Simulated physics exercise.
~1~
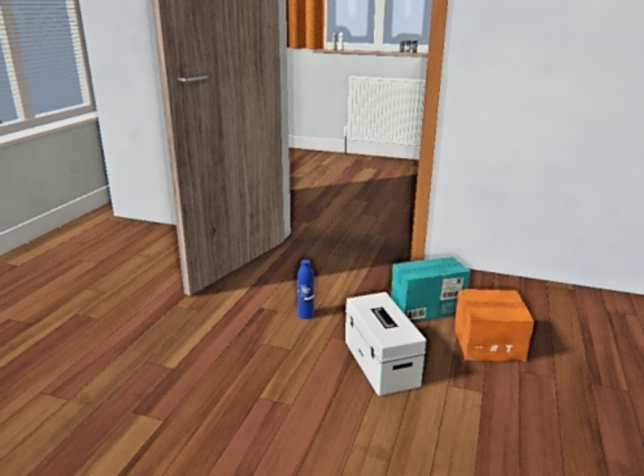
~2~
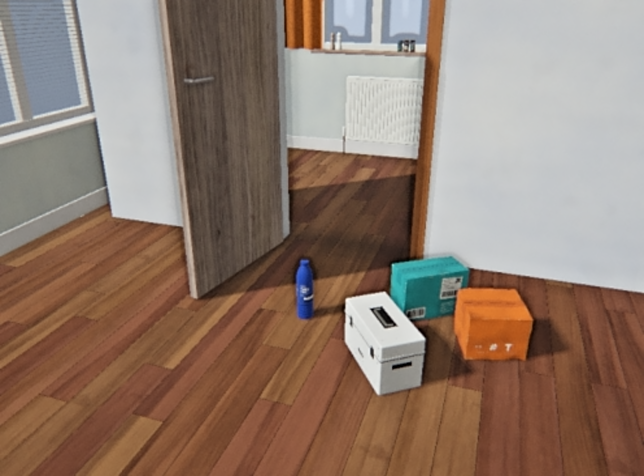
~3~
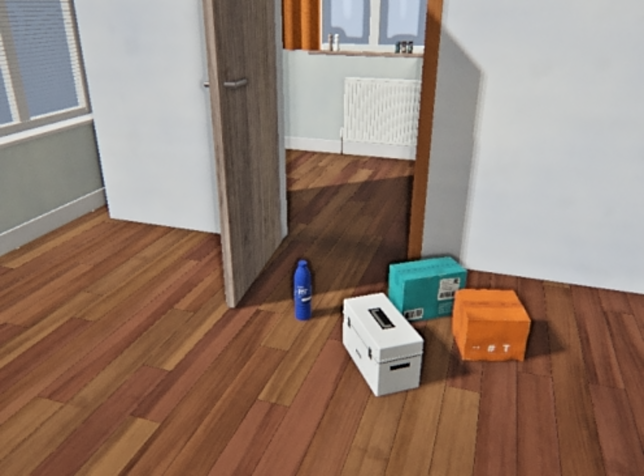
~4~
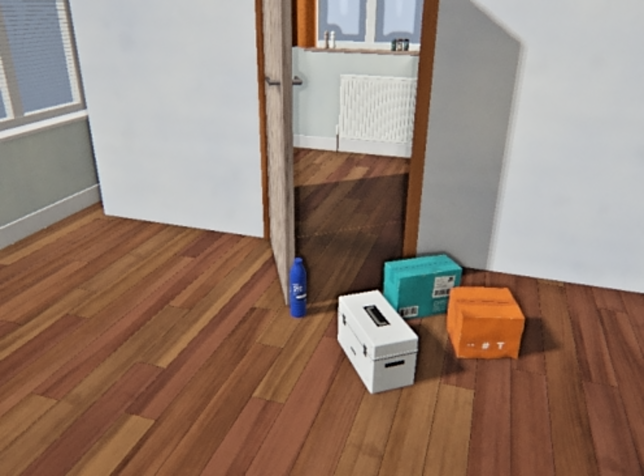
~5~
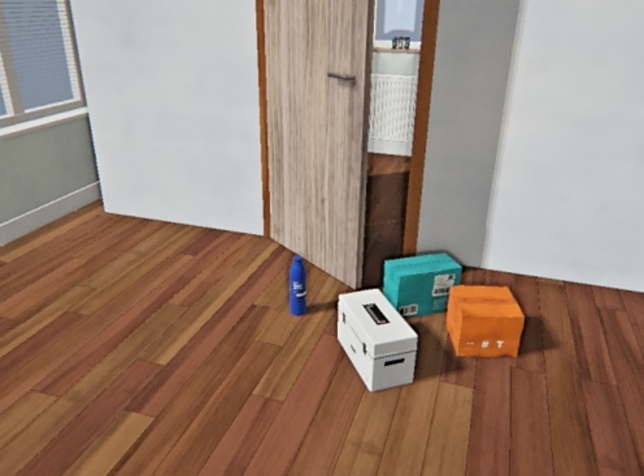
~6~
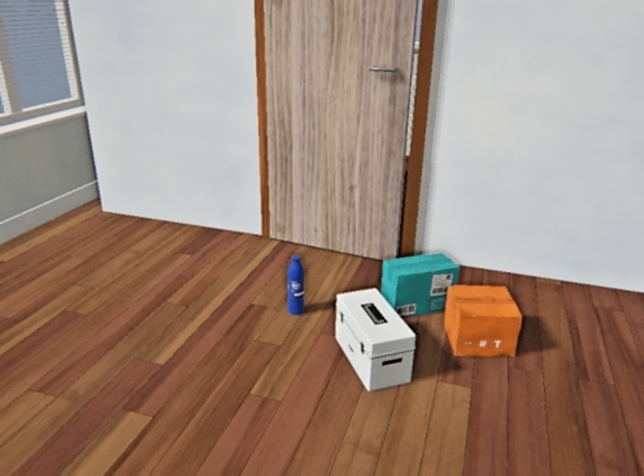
A wooden door swings steadily until nearly shut, leaving the bottle, parcels and toolbox undisturbed.
